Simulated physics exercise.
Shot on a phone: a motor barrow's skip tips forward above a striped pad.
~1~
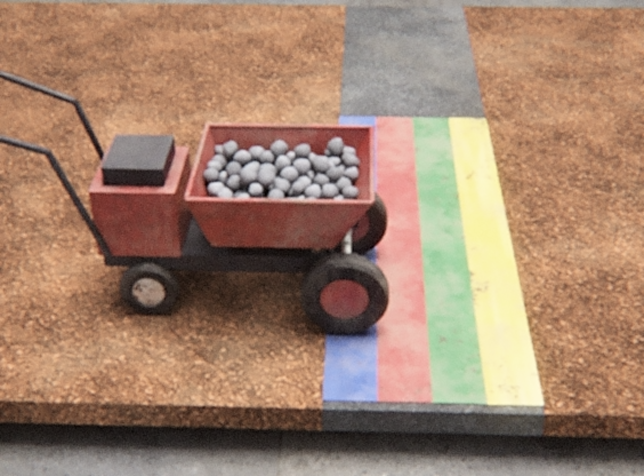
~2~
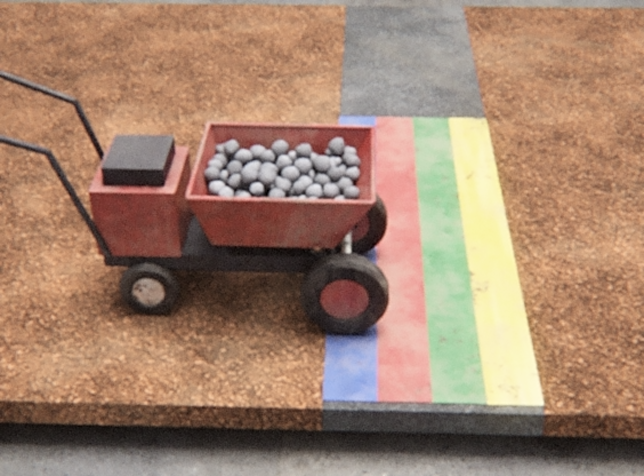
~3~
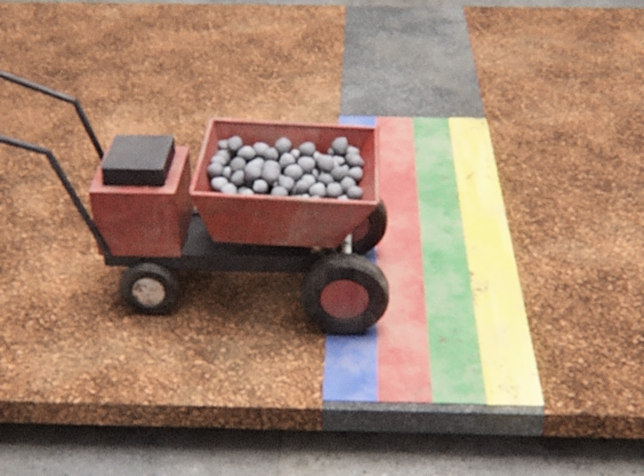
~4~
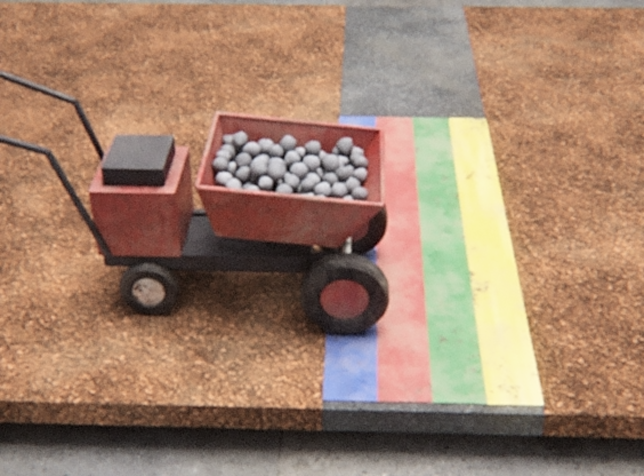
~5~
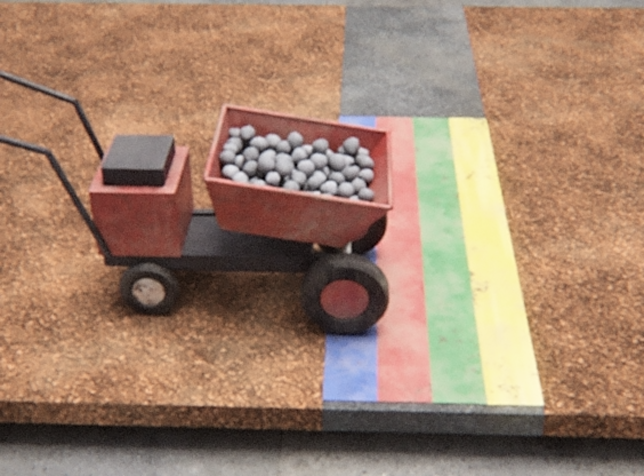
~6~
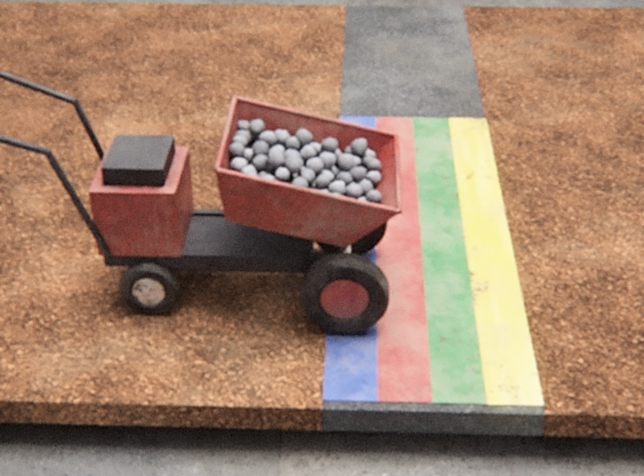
A small red motor barrow stands on a slab of rough brown ground, seen from its side and slightly above, its black handles reaching in from the left. Its skip holds round grey cobbles, and its front wheels rest by a pad striped blue, red, green and yellow from left to right. The skip starts level, then slowly tips forward a little to the right, the cobbles shifting slightly inside, while the wheels and camera stay still.
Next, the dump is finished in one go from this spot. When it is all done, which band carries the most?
The yellow band carries the most.
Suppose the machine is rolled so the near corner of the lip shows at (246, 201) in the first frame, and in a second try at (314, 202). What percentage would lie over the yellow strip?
Well, you'd get roughly 10 per cent from the first place and roughly 20 per cent from the second.
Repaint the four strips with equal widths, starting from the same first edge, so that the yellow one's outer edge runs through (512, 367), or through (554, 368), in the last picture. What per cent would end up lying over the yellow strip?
About 40 % and 40 %.
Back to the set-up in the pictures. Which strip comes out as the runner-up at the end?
Ranked second: The strip in green.
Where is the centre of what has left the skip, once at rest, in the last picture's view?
(504, 288).
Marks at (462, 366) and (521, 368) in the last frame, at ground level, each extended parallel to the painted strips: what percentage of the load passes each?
In order, some 90 % then some 40 %.
Soon, skip tipped steeply; all in the skip.
A while on, skip tipped right over; most in the skip; a stray few over the green strip; a small part over the yellow strip; a stray few falling.
Towards the end, skip tipped right over; about a quarter in the skip; a small part over the green strip; about a third over the yellow strip; about a quarter off the paint.
Finally, skip tipped right over; none over the blue strip; a stray few over the red strip; about a quarter over the green strip; about a third over the yellow strip; about a third off the paint.
